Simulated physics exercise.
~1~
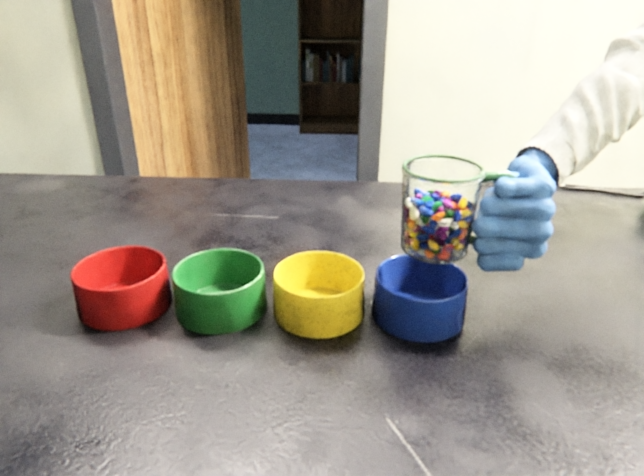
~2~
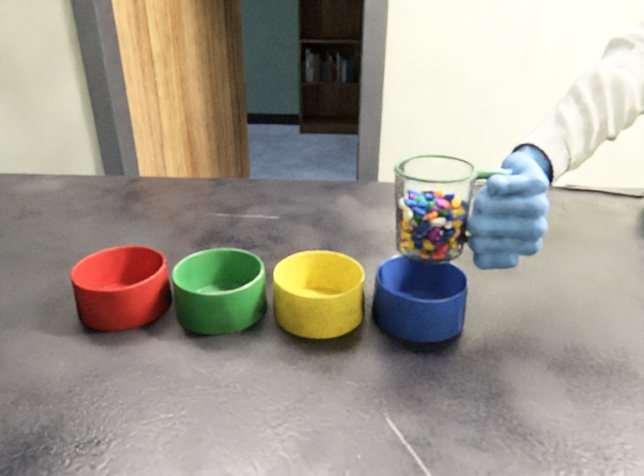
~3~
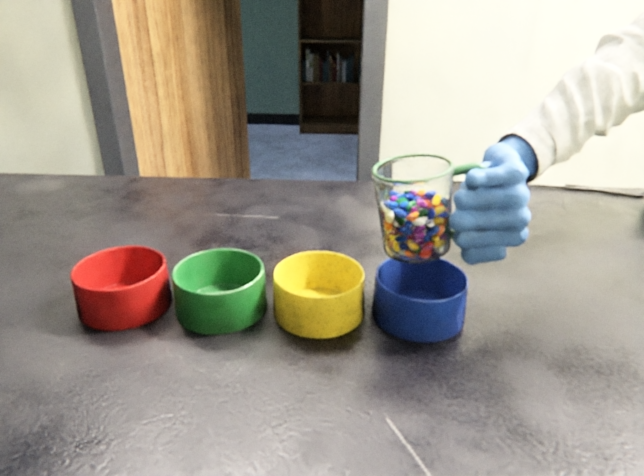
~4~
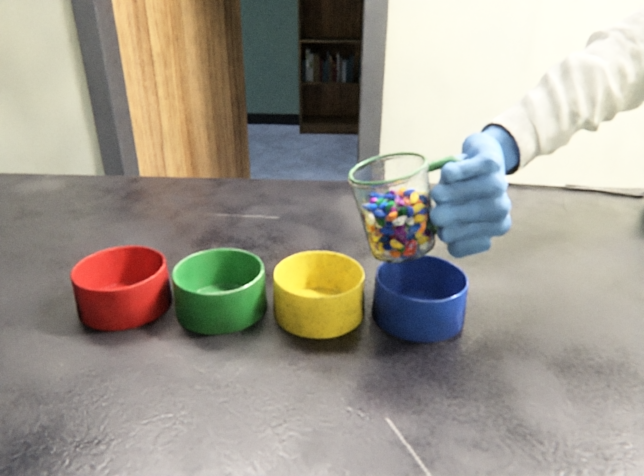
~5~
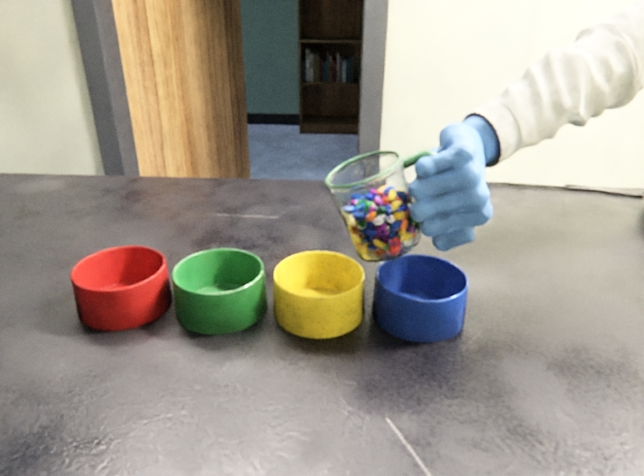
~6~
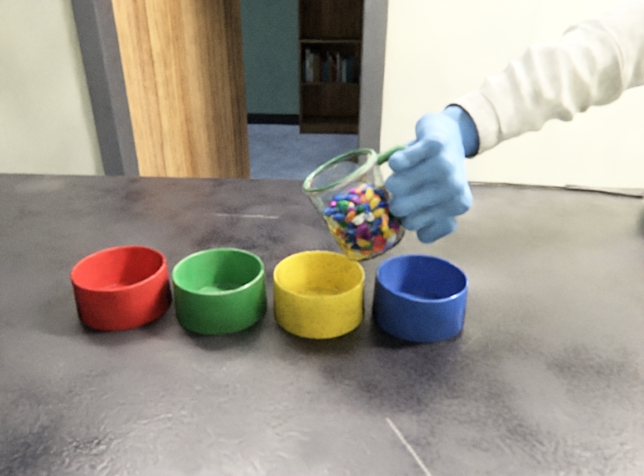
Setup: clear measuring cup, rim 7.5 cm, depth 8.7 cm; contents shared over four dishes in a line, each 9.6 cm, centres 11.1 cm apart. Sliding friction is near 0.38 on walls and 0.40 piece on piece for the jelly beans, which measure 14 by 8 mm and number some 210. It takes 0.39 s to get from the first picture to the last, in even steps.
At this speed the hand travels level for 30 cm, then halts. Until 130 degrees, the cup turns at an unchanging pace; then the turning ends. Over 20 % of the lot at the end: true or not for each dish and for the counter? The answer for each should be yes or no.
Red - yes, blue - no, green - no, yellow - no, counter - no.
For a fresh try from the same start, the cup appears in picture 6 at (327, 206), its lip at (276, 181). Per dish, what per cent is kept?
Then red 100, blue 0, green 0, and yellow 0.
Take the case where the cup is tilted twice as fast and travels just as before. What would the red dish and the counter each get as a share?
That gives red 10 with 20 for the counter.
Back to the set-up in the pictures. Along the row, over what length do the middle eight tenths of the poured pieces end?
I'd put it near 6 cm.
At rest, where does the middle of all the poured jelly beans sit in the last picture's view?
Somewhere near (118, 288) in the last picture.
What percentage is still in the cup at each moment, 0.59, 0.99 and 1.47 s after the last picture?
In order, near 100 %, 70 % and 0 %.
Then, 0.59 s after the last picture, tilt 75 degrees; cup holds 100 %.
Then, 0.99 s after the last picture, tilt 108 degrees; cup holds 70 %, red 25 %.
Then, 1.47 s after the last picture, tilt 130 degrees; cup holds 0 %, red 100 %.
In the end, red 100 %, blue 0 %, green 0 %, yellow 0 %, counter 0 %.
